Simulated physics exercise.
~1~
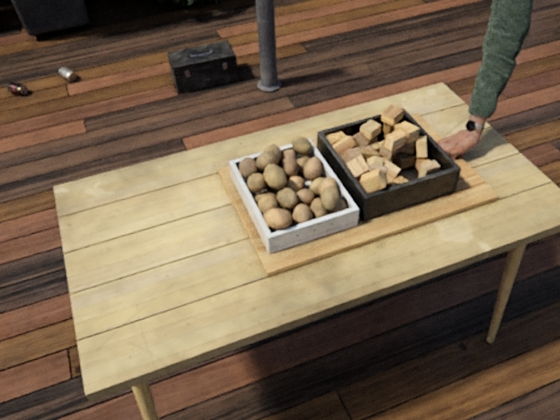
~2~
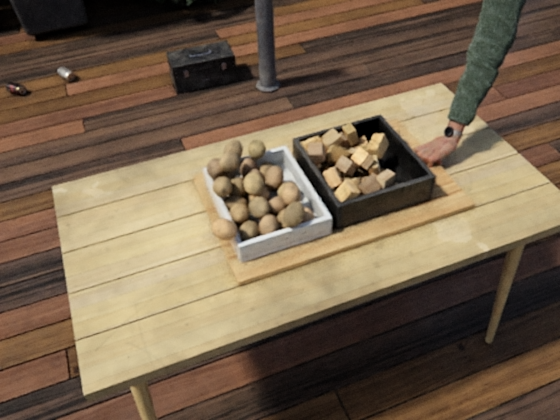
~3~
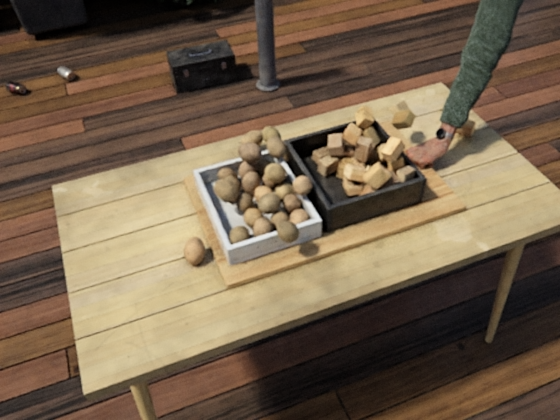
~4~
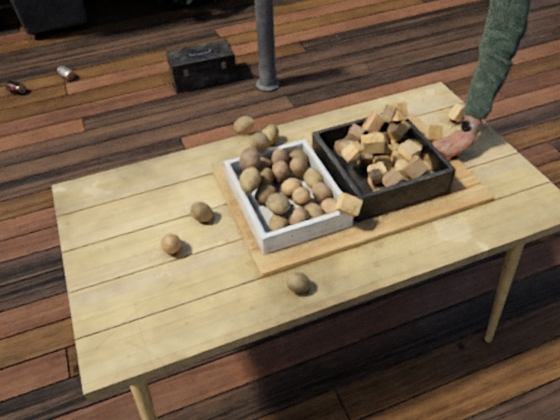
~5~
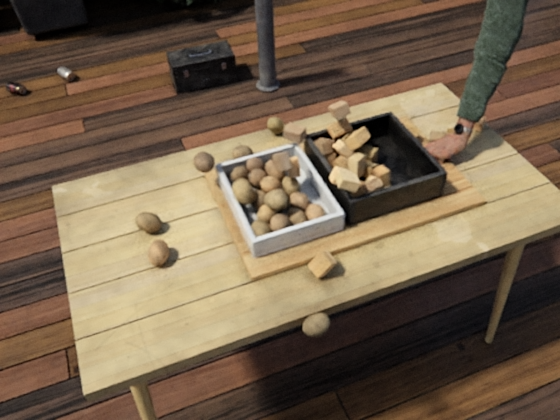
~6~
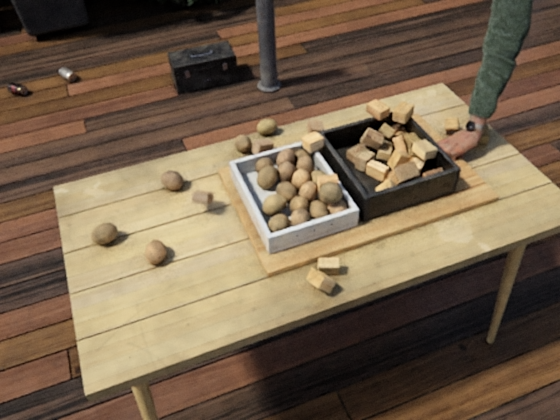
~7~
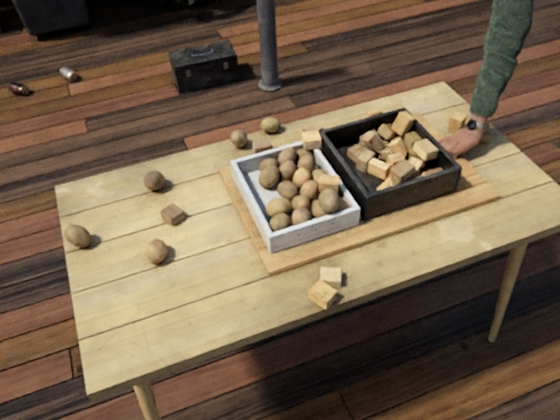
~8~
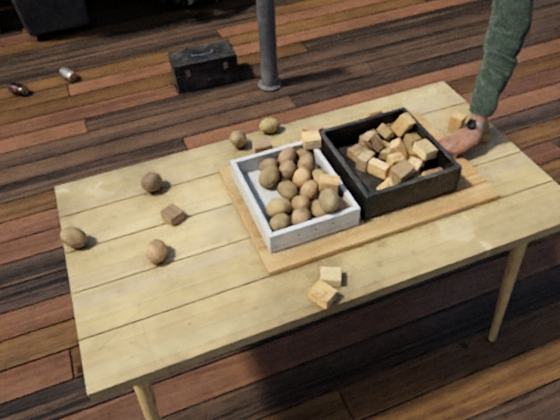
A board carrying a white box of round, potato-like pieces on the left and a black box of timber offcuts on the right lies on a pale wooden table, seen from above on a plank deck. A green-sleeved hand at the right end shoves it left and draws it back again, repeatedly. The round pieces heap up and start to spill over, rolling across the left of the table, while blocks hop out too, one landing in the white box. Finally the board rests where it began, both boxes still holding most of their load, with strays scattered around them.
